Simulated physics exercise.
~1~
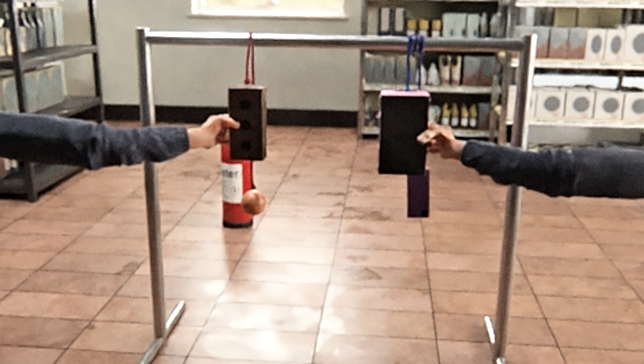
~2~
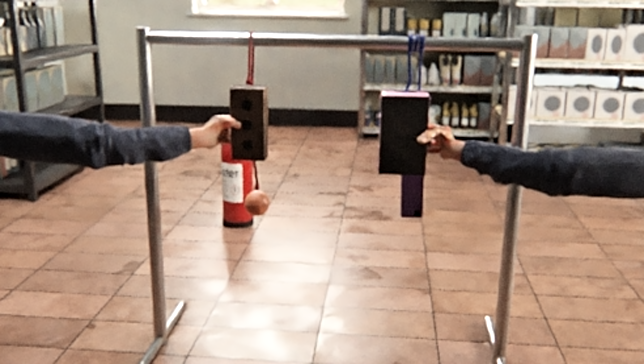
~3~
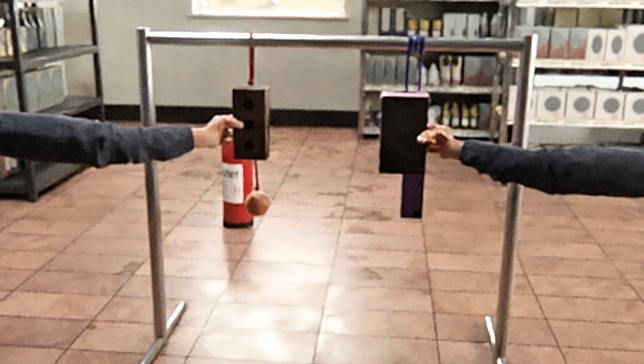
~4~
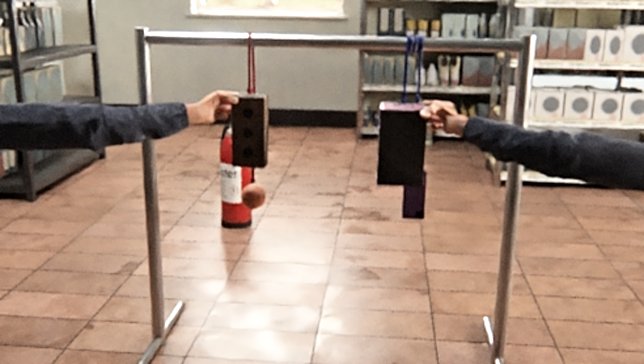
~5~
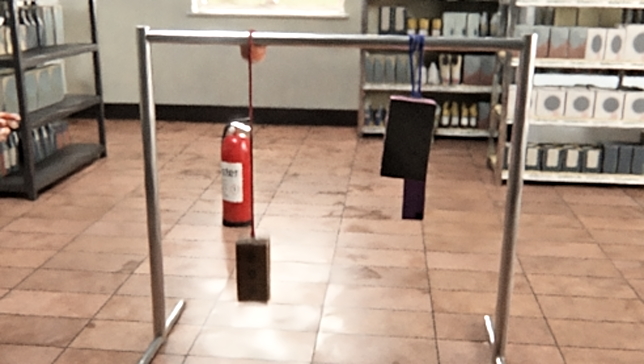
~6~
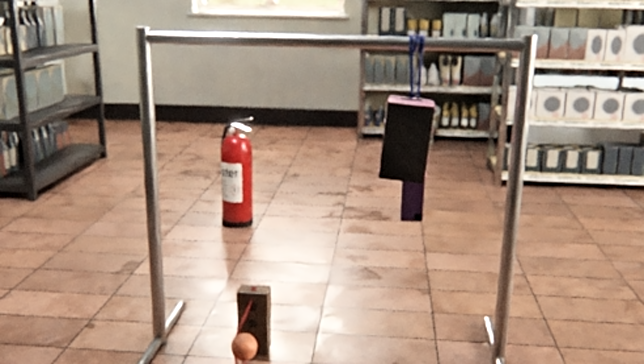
At first, two hands hold up a dark brick on the left and a dark, pink-edged case on the right, each on a cord looped over a metal rail, with a small orange ball dangling below the brick. The hands stay nearly still, then let go and draw away. The brick drops toward the floor while the orange ball shoots up to the rail. The case only tilts slightly and stays hanging. Finally, the brick stands on the tiles with the ball and its cord down beside it, while the case still hangs from the rail.
